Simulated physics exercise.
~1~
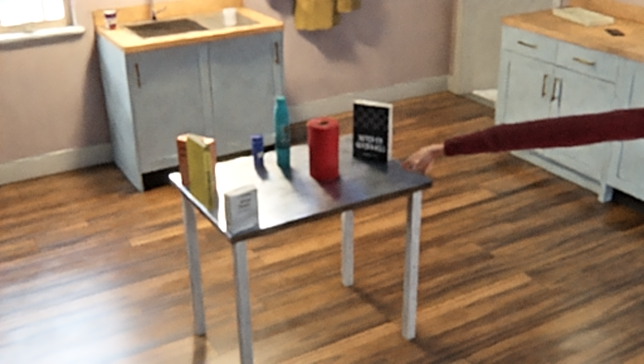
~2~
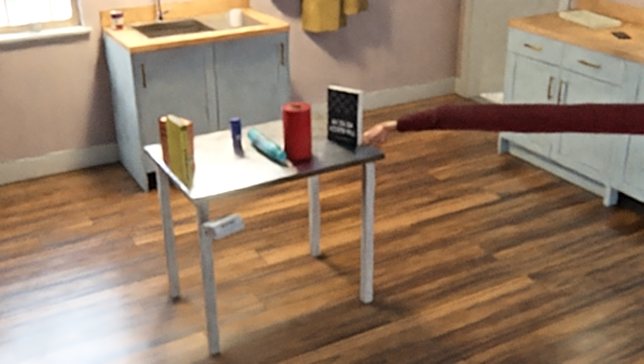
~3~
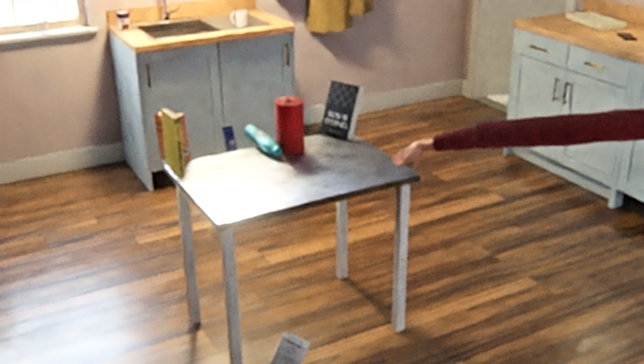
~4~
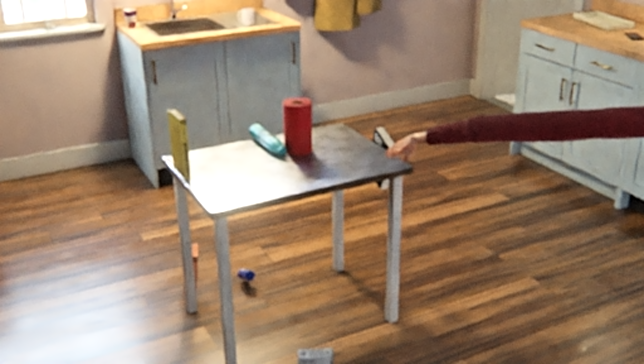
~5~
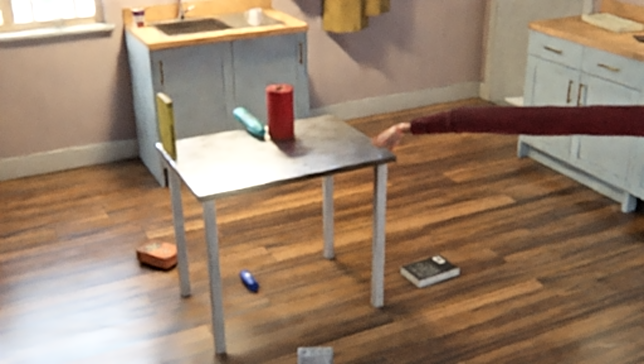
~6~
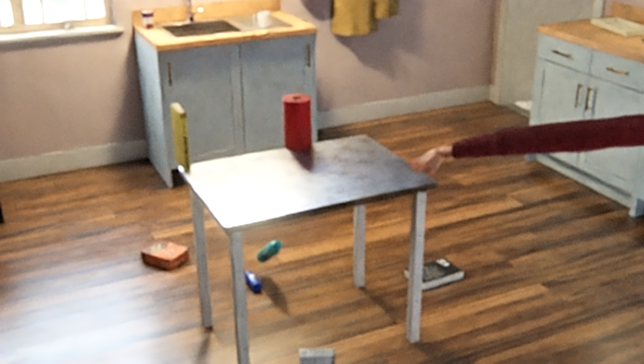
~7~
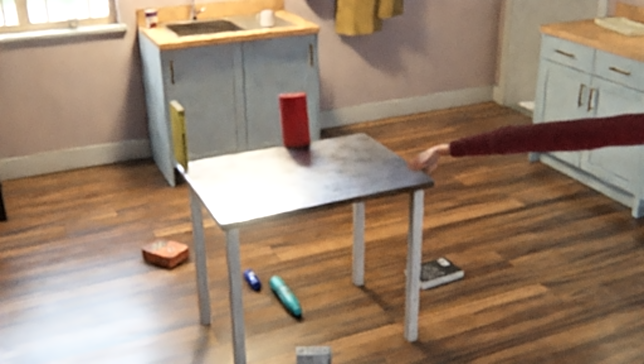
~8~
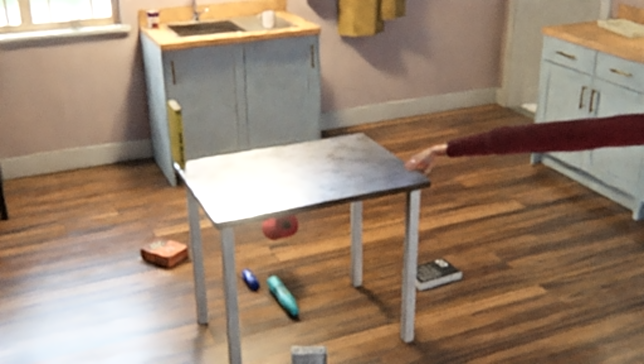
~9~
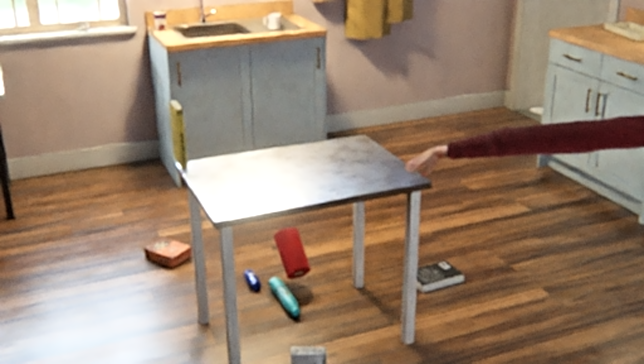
In a wood-floored kitchen with grey cabinets, seen from slightly above as the view drifts sideways, a red-sleeved arm reaches from the right to a small table. On it stand an orange packet and a yellow book at left, a white packet in front, a blue shaker, a turquoise bottle, a red roll and a black book. The hand jerks the table back and forth, toppling the bottle and dropping the white packet. The shaker, orange packet and black book fall next, followed by the bottle and finally the roll. Only the yellow book remains, upright at the left edge.
